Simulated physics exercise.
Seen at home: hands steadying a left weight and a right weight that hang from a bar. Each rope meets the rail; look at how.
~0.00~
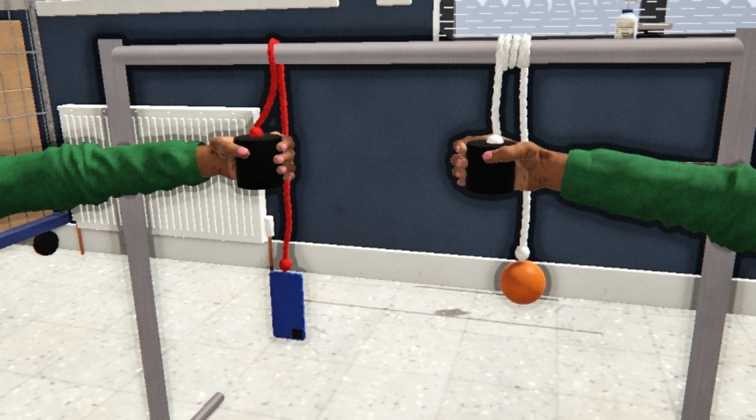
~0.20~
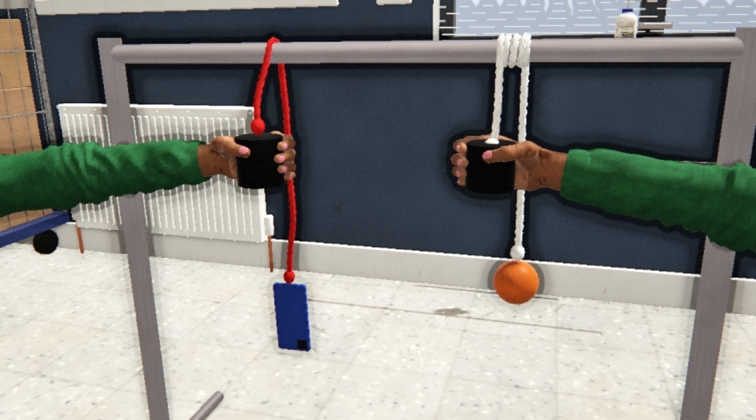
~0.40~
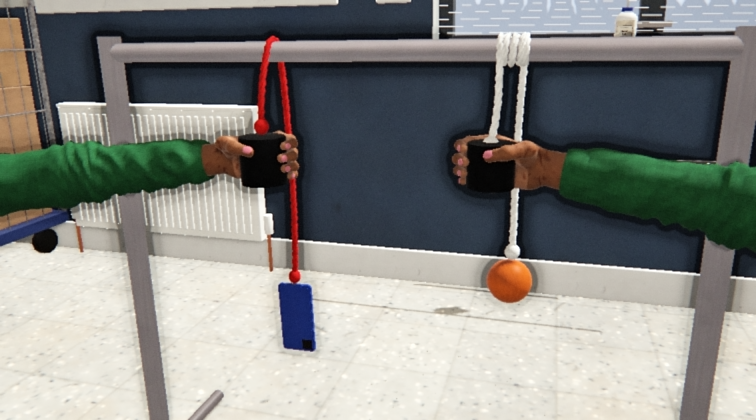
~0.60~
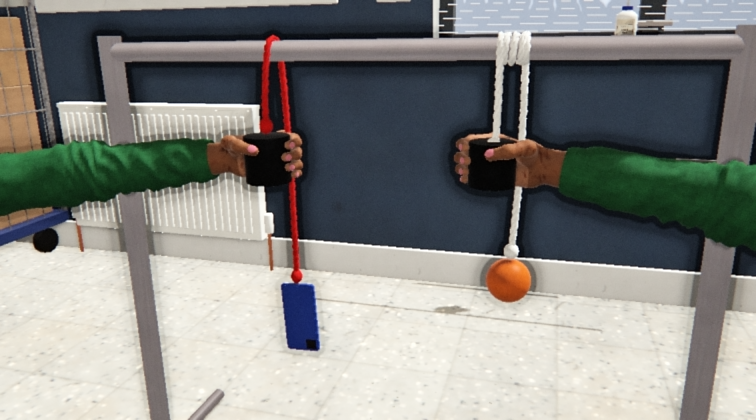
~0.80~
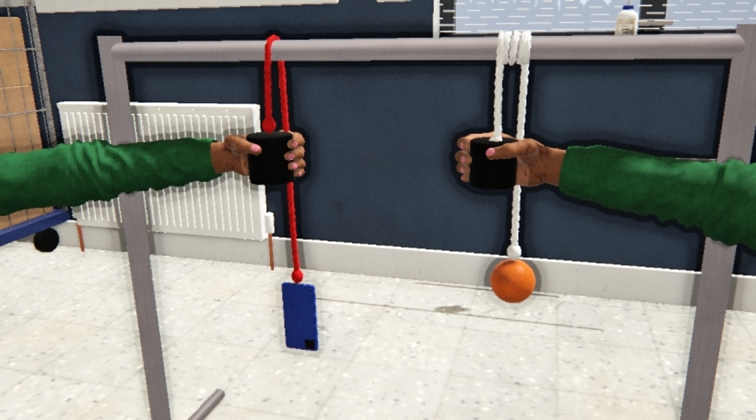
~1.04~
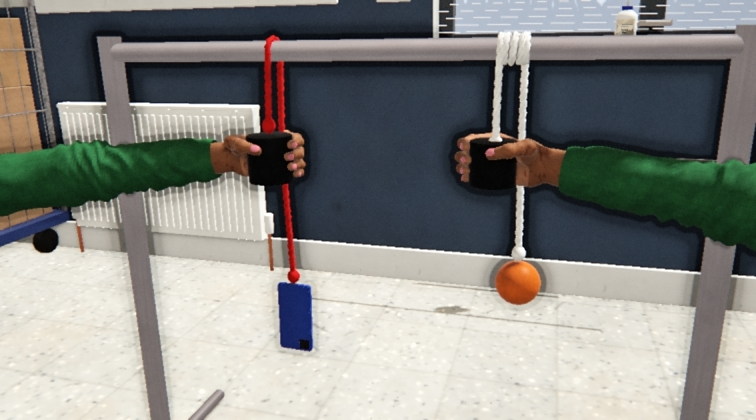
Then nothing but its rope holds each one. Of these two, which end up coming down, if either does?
In the end left weight: Down; right weight: Up.
Around 1.38 s, left weight dropping near (279, 236); right weight in the air near (496, 171).
Around 1.68 s, left weight on the floor; right weight in the air near (501, 173).
Around 1.96 s, left weight on the floor; right weight in the air near (496, 174).
Finally, left weight on the floor; right weight in the air near (500, 175). The left weight drops and the right weight keeps its height.
